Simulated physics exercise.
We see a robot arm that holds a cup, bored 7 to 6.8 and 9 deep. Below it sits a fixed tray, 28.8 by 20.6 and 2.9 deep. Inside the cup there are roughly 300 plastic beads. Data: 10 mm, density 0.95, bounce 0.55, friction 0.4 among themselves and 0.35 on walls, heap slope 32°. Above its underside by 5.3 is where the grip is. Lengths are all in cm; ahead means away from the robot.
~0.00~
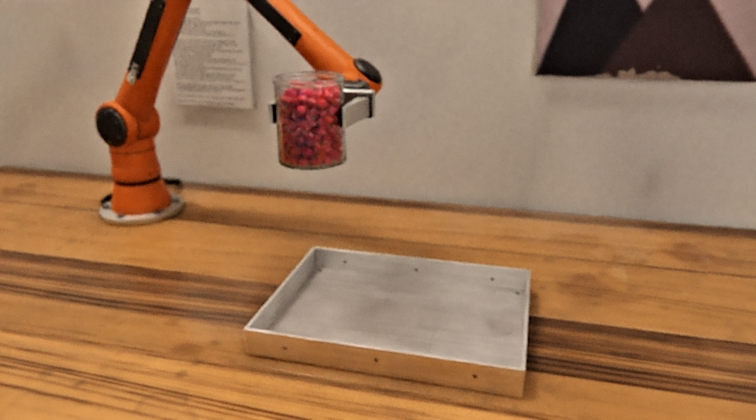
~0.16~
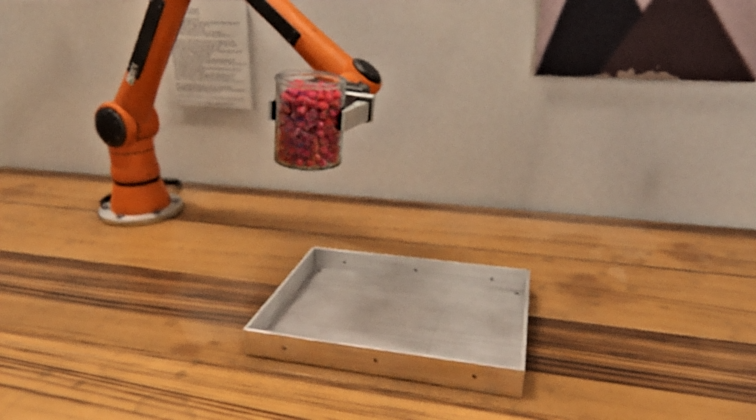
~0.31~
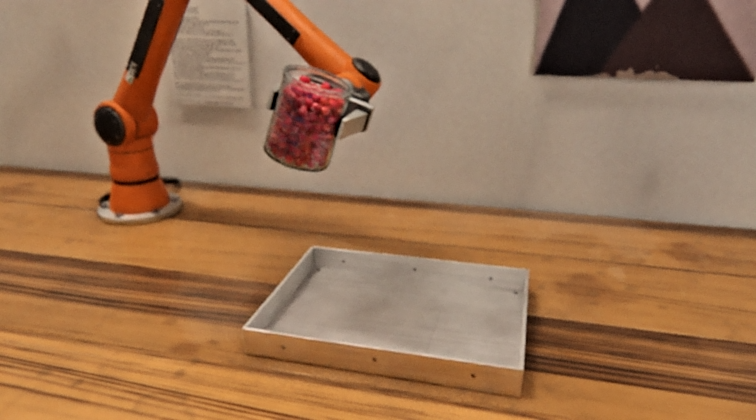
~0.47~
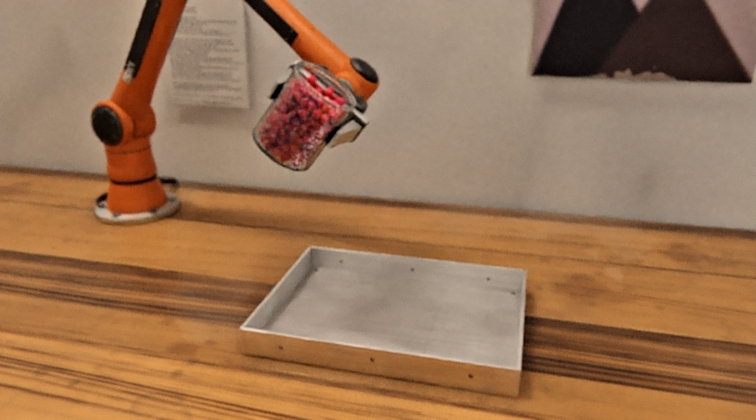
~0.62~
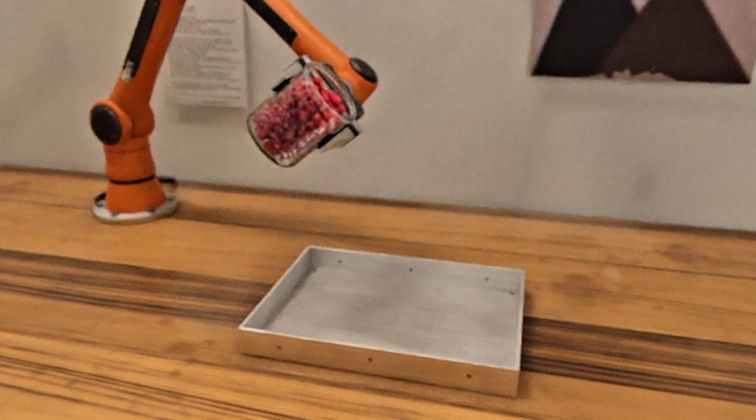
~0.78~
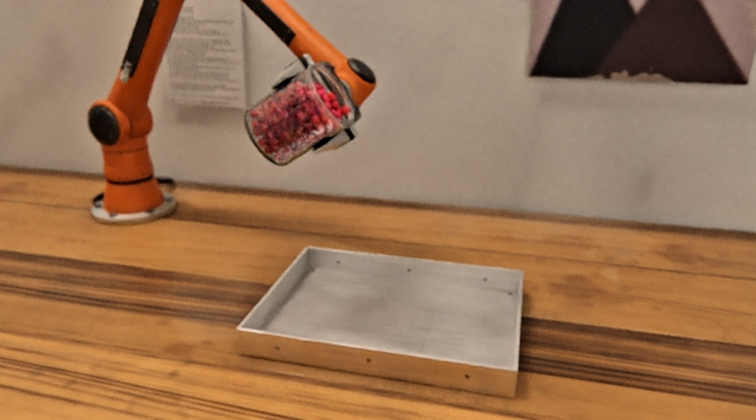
An orange robot arm on the left grips a clear cup packed with red and pink beads above a wooden table, seen from the front and slightly above. A shallow, empty silver metal tray sits below, with a paper sheet and a dark geometric picture on the grey wall behind. The gripper steadily tilts the upright cup sideways until it leans steeply, its base swinging left, while the beads shift inside and the view barely drifts.
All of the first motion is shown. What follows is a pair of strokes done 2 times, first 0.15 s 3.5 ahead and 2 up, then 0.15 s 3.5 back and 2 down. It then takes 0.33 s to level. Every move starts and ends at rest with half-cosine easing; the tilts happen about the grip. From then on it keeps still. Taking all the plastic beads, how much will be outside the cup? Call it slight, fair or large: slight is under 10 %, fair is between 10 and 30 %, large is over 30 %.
I would call it fair, between 10 and 30 %.
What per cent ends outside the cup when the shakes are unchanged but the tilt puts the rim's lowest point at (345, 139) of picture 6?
I'd say close to 55 per cent.
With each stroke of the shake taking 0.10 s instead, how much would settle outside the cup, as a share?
About 45 per cent in that case.
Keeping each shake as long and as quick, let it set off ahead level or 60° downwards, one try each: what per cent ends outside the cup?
Near 15 and 0 percent respectively.
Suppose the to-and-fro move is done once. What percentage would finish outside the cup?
About 10 per cent, then.
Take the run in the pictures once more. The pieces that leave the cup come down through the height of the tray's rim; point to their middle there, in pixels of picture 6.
Near (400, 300).
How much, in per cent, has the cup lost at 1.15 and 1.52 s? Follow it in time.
At the first moment 10 per cent, at the second 15 per cent.
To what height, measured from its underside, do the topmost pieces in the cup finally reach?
About 8.5 cm.
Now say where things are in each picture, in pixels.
In the first frame, the cup middle at (311, 121), level; upper third of the load around (310, 102), from x 285 to 340, top at y 85; 295 in the cup.
In the second frame, the cup middle at (310, 121), tilted 5° forward; upper third of the load around (309, 103), from x 280 to 335, top at y 85.
In the third frame, the cup middle at (307, 120), tilted 20° forward; upper third of the load around (309, 101), from x 270 to 340, top at y 80.
In the fourth frame, the cup middle at (303, 118), tilted 37° forward; upper third of the load around (305, 102), from x 260 to 340, top at y 80.
In the fifth frame, the cup middle at (301, 117), tilted 52° forward; upper third of the load around (303, 102), from x 255 to 340, top at y 80.
In the sixth frame, the cup middle at (299, 117), tilted 57° forward; upper third of the load around (302, 103), from x 255 to 345, top at y 85; 295 in the cup.
After 1.15 s, tilted 57° forward, highest piece 27 above the table; 267 in the cup, 7 in the tray, 21 in flight or on a rim.
After 1.52 s, tilted 34° forward, highest piece 27 above the table; 244 in the cup, 46 in the tray, 1 on the table or floor, 4 in flight or on a rim.
After 1.91 s, level, highest piece 28 above the table; 244 in the cup, 50 in the tray, 1 on the table or floor.
After 2.96 s, level, highest piece 28 above the table; 244 in the cup, 50 in the tray, 1 on the table or floor.
In the end, 244 in the cup, 50 in the tray, 1 on the table or floor. That is 17 % outside the cup.
